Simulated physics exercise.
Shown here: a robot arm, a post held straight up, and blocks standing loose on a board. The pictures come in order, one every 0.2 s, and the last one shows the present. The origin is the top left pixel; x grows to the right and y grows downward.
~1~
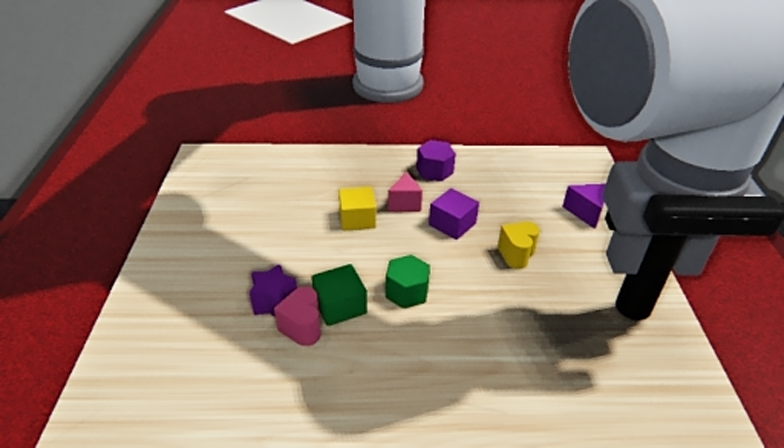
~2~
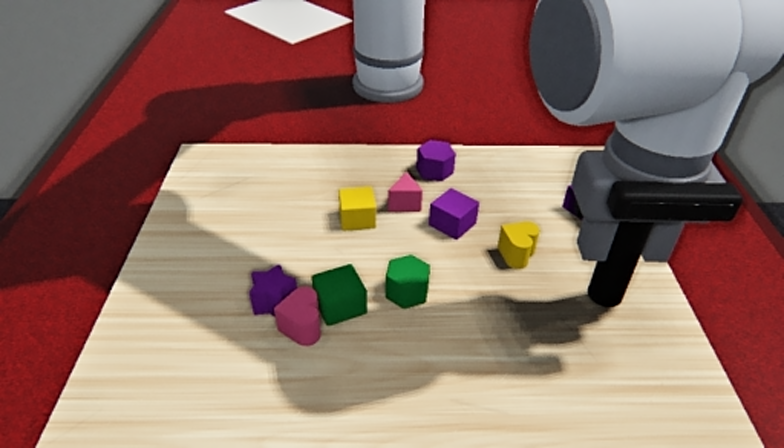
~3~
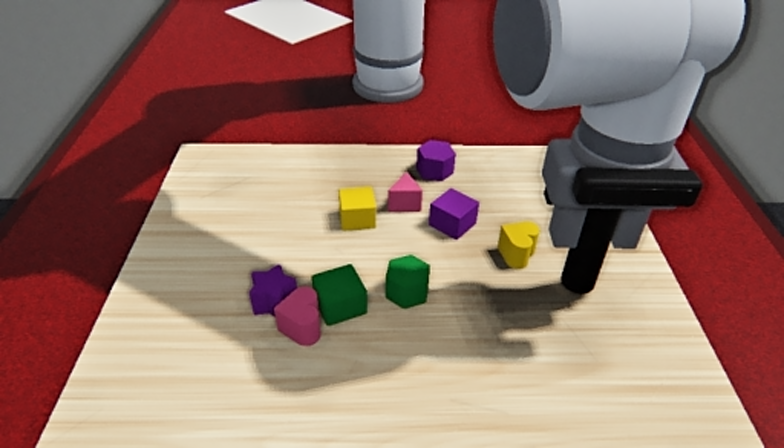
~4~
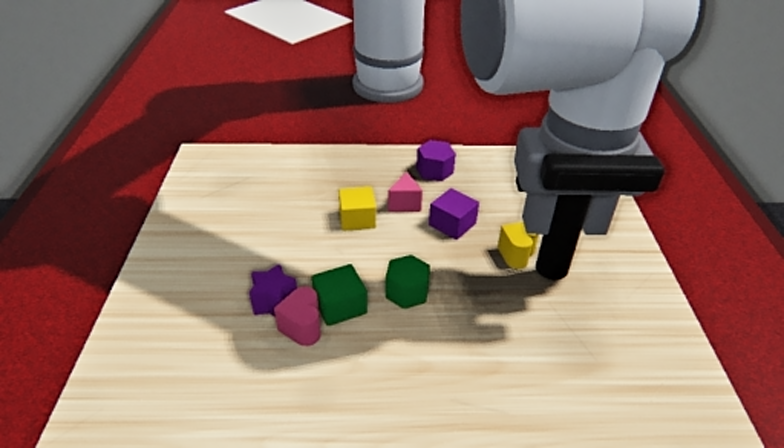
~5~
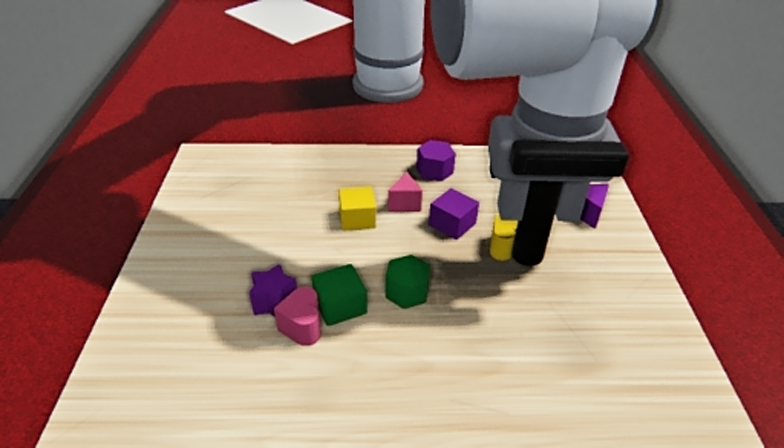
On a pale wooden board scattered with colorful blocks, a robot arm moved its upright black post leftward and slightly away from the viewer, then nudged the yellow heart-shaped block a little to the left.
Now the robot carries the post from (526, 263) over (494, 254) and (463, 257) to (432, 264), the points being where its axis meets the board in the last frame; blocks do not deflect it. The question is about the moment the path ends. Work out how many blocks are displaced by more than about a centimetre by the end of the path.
My forecast: 1.
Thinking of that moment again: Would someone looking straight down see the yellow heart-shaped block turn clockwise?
Yes, that is what happens.
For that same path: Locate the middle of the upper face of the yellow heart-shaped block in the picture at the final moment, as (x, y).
The point I'd pick in the picture is (487, 212).
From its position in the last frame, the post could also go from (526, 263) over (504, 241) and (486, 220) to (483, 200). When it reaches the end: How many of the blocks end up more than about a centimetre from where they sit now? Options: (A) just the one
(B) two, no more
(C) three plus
It's B.
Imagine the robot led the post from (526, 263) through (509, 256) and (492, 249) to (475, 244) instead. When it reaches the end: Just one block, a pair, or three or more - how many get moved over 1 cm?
Most likely two.
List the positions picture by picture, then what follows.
In the first picture, lower end of the post (633, 308), tops of blocks, purple square piece (455, 202), yellow heart-shaped block (522, 232).
In the second picture, post (605, 295), blocks as before.
In the third picture, post (578, 282), blocks as before.
In the fourth picture, post (552, 269), blocks as before.
In the fifth picture, post (527, 255), purple square piece (455, 202), yellow heart-shaped block (510, 225).
On the path given first. One third of the way, post (494, 246); yellow heart-shaped block (489, 213), turned 30° clockwise.
Two thirds of the way, post (463, 249); yellow heart-shaped block (487, 212), turned 40° clockwise.
At the end, post (433, 256); purple square piece not moved; yellow heart-shaped block (487, 212), turned 40° clockwise.
